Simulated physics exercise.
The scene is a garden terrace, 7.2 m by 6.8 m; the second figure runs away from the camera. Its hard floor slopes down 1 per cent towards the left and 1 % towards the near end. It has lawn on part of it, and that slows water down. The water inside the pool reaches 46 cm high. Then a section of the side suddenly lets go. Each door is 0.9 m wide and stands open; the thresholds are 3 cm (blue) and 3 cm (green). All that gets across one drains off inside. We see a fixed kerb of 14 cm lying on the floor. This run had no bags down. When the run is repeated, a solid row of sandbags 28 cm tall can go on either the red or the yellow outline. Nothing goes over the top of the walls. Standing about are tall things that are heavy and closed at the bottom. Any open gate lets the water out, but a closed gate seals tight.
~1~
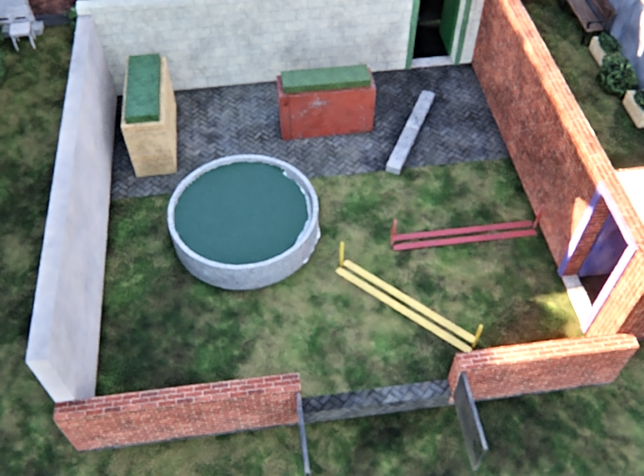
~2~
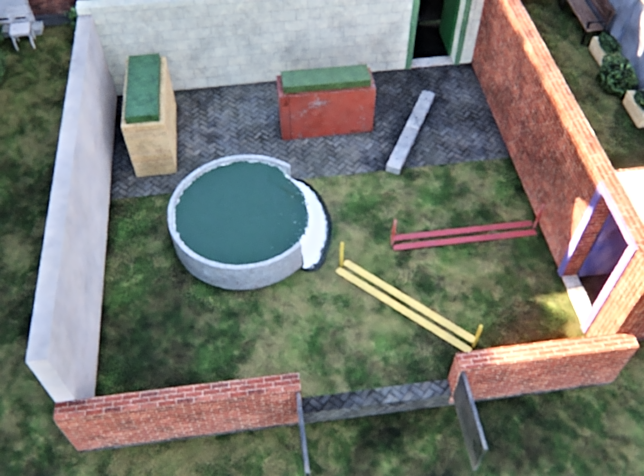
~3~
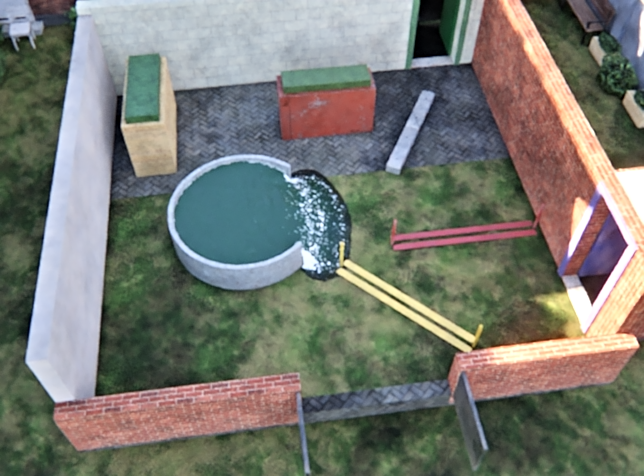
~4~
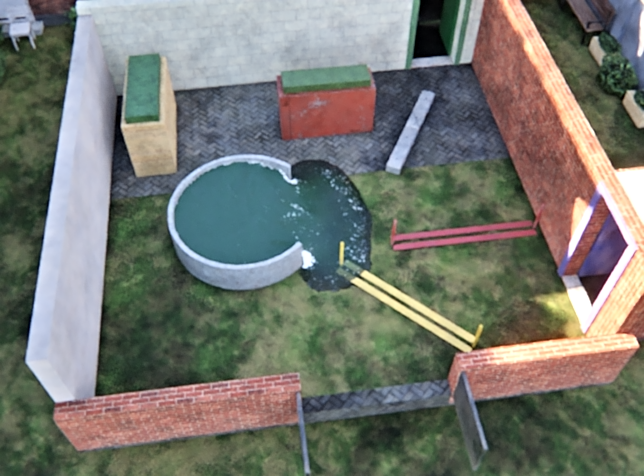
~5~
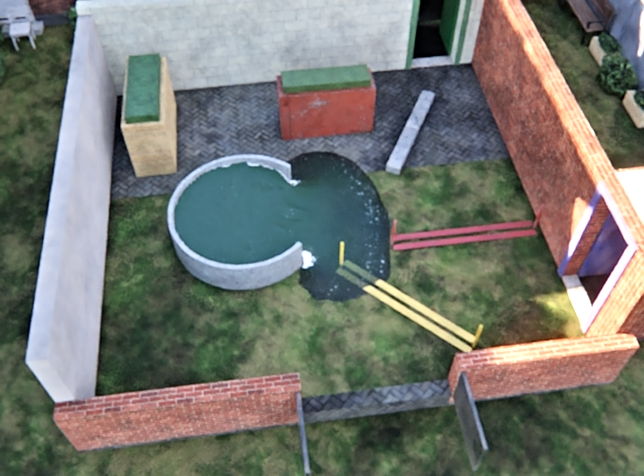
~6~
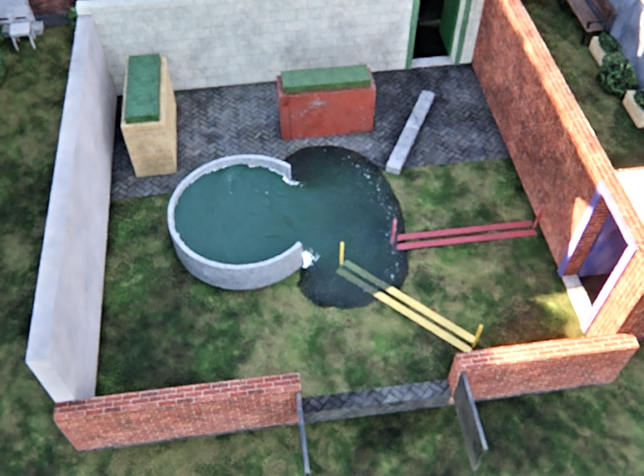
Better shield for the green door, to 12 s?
Yellow outline.
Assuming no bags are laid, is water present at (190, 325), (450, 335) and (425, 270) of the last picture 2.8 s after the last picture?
Respectively: Clear, covered and covered.
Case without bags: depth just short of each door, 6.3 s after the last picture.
In centimetres, blue: 7; green: 5.
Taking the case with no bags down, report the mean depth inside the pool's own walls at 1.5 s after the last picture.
Mean depth roughly 21 cm.
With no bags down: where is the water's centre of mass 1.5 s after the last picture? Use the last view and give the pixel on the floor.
The water's centre sits near (324, 223).
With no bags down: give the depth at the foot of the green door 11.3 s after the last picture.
Close to 1.0 cm of depth.
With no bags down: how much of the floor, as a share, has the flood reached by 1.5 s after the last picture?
Some 35 per cent of it.
Then, 0.7 s after the last picture water covers 20 % of the floor and is deepest (20 cm) near (325, 222) in the run without bags; in at the green door, 0 L with no bags, 0 L with the row on red, 0 L on yellow.
Then, 1.5 s after the last picture water covers 35 % of the floor and is deepest (16 cm) near (388, 174) in the run without bags; in at the green door, 0 L with no bags, 0 L with the row on red, 0 L on yellow.
Then, 2.8 s after the last picture water covers 55 % of the floor and is deepest (12 cm) near (526, 234) in the run without bags; in at the green door, 1 L with no bags, 1 L with the row on red, 1 L on yellow.
Then, 6.3 s after the last picture water covers 70 % of the floor and is deepest (8 cm) near (467, 375) in the run without bags; in at the green door, 11 L with no bags, 38 L with the row on red, 20 L on yellow.
Then, 11.3 s after the last picture water covers 90 % of the floor and is deepest (6 cm) near (265, 402) in the run without bags; in at the green door, 14 L with no bags, 53 L with the row on red, 23 L on yellow.
